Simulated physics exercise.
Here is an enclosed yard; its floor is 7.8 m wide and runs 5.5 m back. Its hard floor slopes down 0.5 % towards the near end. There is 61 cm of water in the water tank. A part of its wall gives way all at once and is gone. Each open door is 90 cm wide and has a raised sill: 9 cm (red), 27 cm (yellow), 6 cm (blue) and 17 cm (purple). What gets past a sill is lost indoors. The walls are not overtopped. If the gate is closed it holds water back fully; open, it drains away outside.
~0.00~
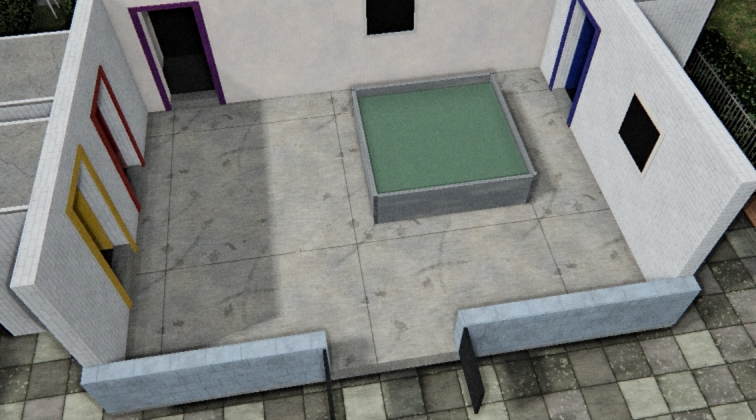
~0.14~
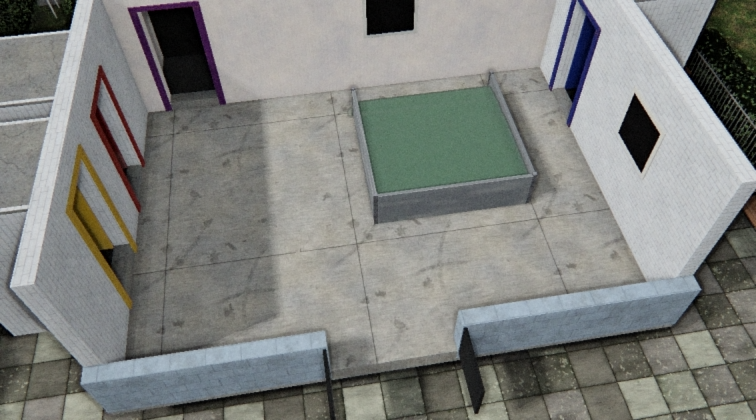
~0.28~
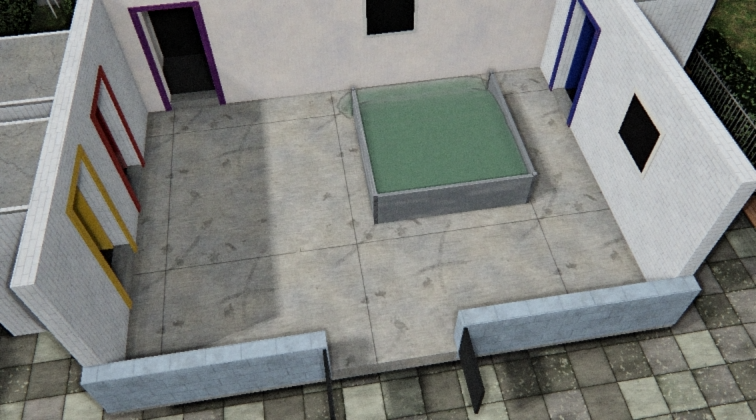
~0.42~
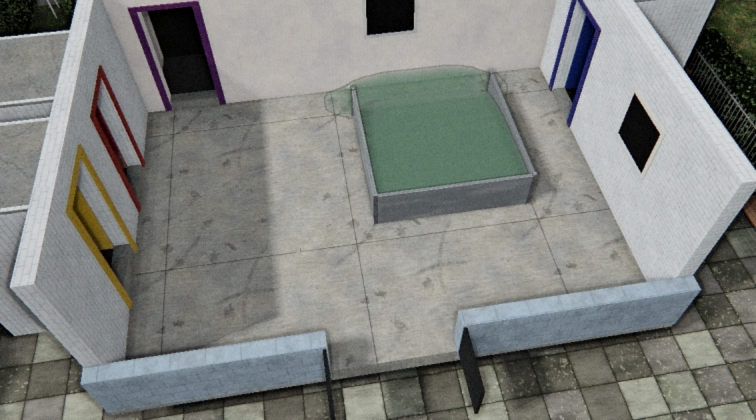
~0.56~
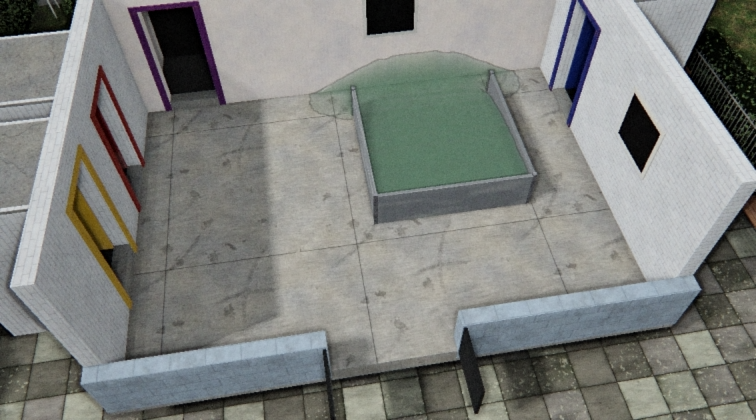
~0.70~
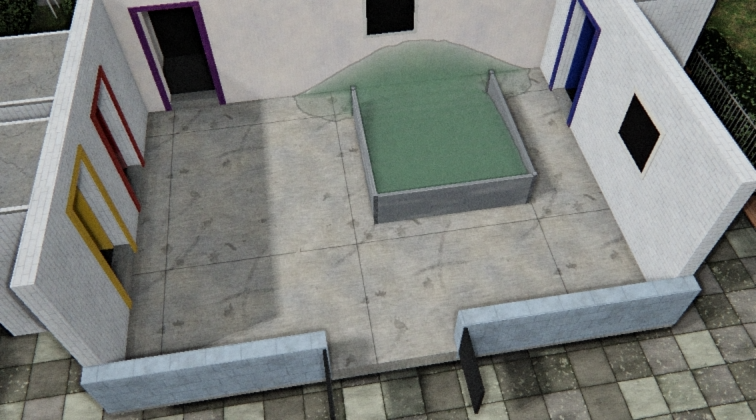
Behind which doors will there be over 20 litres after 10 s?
The water let in: At the red door it passes the limit; at the yellow door it keeps below the limit; at the blue door it goes over the limit; at the purple door it stays under the limit.
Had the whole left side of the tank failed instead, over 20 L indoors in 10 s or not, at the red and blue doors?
Then: Red over, blue not over.
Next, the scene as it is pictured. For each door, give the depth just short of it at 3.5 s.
Depths in cm: Red 17, yellow 8, blue 17, purple 5.
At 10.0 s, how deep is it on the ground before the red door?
About 7.0 cm.
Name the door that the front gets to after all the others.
Last comes the yellow one.
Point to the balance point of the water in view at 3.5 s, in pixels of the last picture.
Around (403, 146).
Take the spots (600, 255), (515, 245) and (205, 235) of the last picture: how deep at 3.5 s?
About 4, 1 and 2 cm.
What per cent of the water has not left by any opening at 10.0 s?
Some 86 per cent remains.
After 1.4 s water covers 15 % of the floor and is deepest (48 cm) near (410, 85); red door not reached, yellow door not reached, blue door 11 cm at the sill, 0 L in, purple door not reached.
After 2.2 s water covers 30 % of the floor and is deepest (48 cm) near (533, 71); red door not reached, yellow door not reached, blue door 21 cm at the sill, 39 L in, purple door 6 cm at the sill, 0 L in.
After 3.5 s water covers 55 % of the floor and is deepest (28 cm) near (533, 71); red door 17 cm at the sill, 31 L in, yellow door 8 cm at the sill, 0 L in, blue door 17 cm at the sill, 138 L in, purple door 5 cm at the sill, 0 L in.
After 6.0 s water covers 80 % of the floor and is deepest (24 cm) near (387, 107); red door 10 cm at the sill, 62 L in, yellow door 6 cm at the sill, 0 L in, blue door 13 cm at the sill, 211 L in, purple door 8 cm at the sill, 0 L in.
After 10.0 s water covers 95 % of the floor and is deepest (15 cm) near (124, 386); red door 7 cm at the sill, 66 L in, yellow door 5 cm at the sill, 0 L in, blue door 9 cm at the sill, 277 L in, purple door 8 cm at the sill, 0 L in.
